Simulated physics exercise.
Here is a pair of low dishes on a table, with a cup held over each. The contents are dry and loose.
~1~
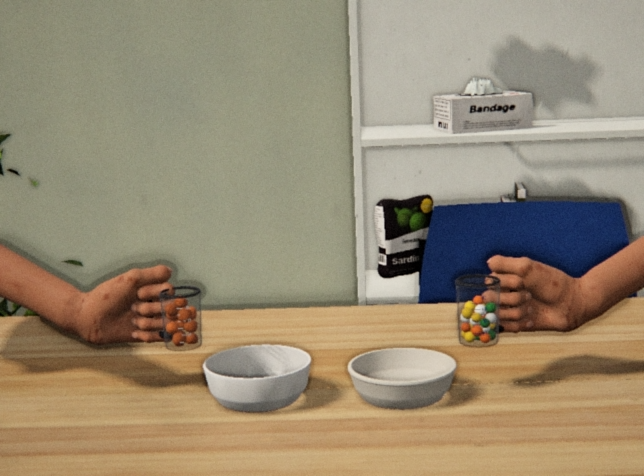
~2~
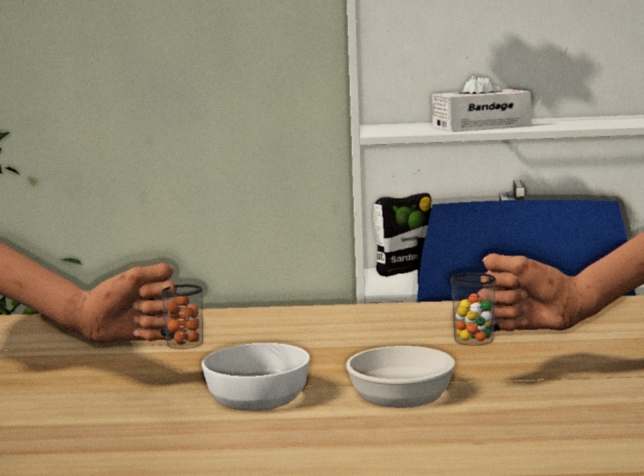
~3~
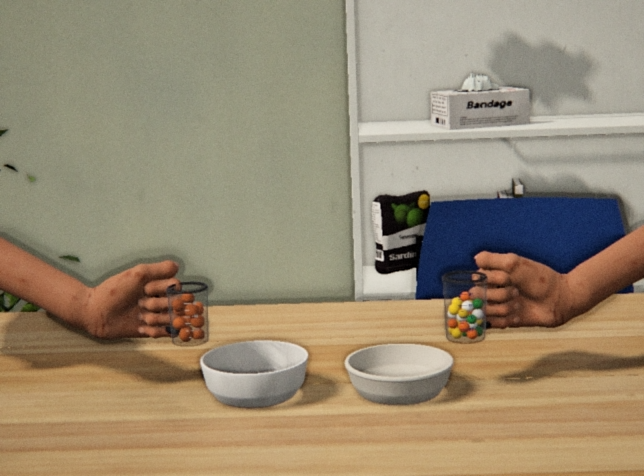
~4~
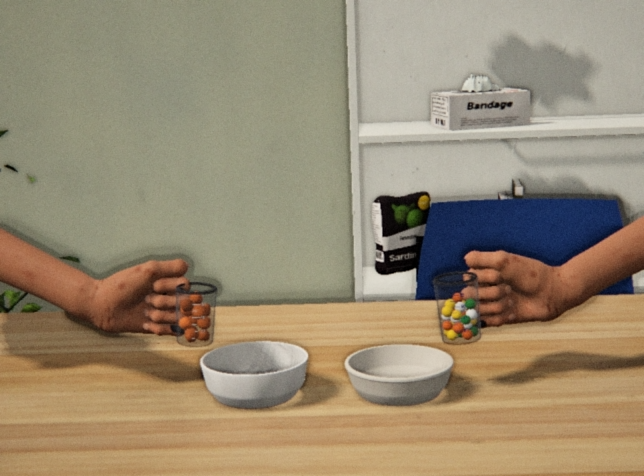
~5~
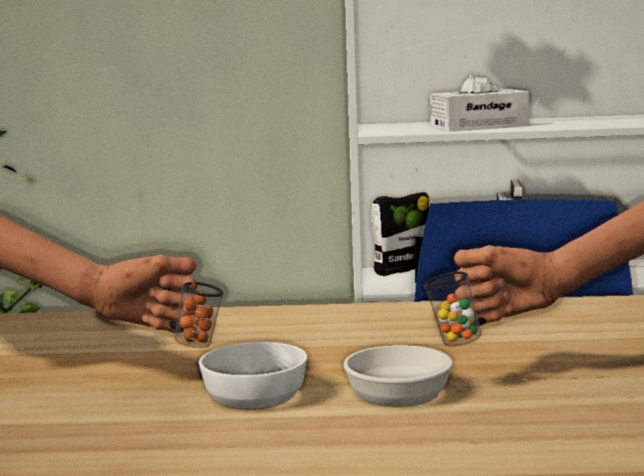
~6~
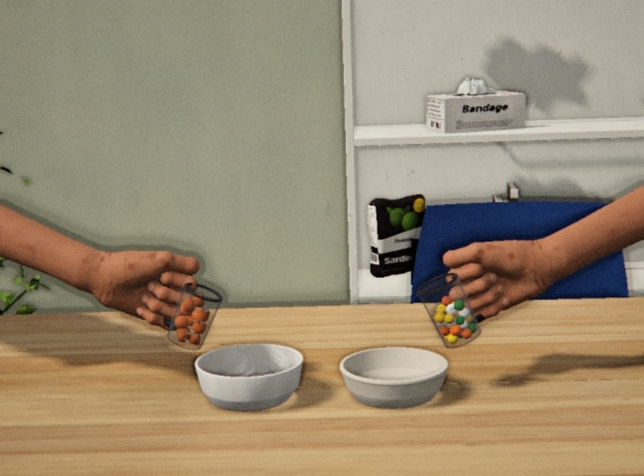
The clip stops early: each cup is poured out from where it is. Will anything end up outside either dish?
The left dish keeps them all and the right dish keeps them all.
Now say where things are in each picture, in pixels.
The first picture shows left dish at (253, 383), empty; left cup at (182, 319), holding coated peanuts, just above its dish; right dish at (405, 386), empty; right cup at (478, 311), holding round plastic beads, just above its dish.
The second picture shows left cup at (184, 317), upright; right cup at (474, 309), upright.
The third picture shows left cup at (189, 314), upright; right cup at (465, 307), upright.
The fourth picture shows left cup at (196, 315), tipped 5°; right cup at (458, 308), tipped 5°.
The fifth picture shows left cup at (198, 315), tipped 14°; right cup at (454, 309), tipped 14°.
The sixth picture shows left dish at (245, 382); left cup at (194, 317), tipped 24°; right dish at (396, 385); right cup at (450, 311), tipped 24°.
Then, 0.32 s after the last picture, left, all still in the cup; right, all still in the cup.
Then, 0.73 s after the last picture, left, all still in the cup; right, all still in the cup.
Then, 1.17 s after the last picture, left, most still in the cup, about a quarter in the dish; right, about half still in the cup, about a quarter in the dish, a small part in the air.
At rest, left, all in the dish, none outside the dish; right, all in the dish, none outside the dish.
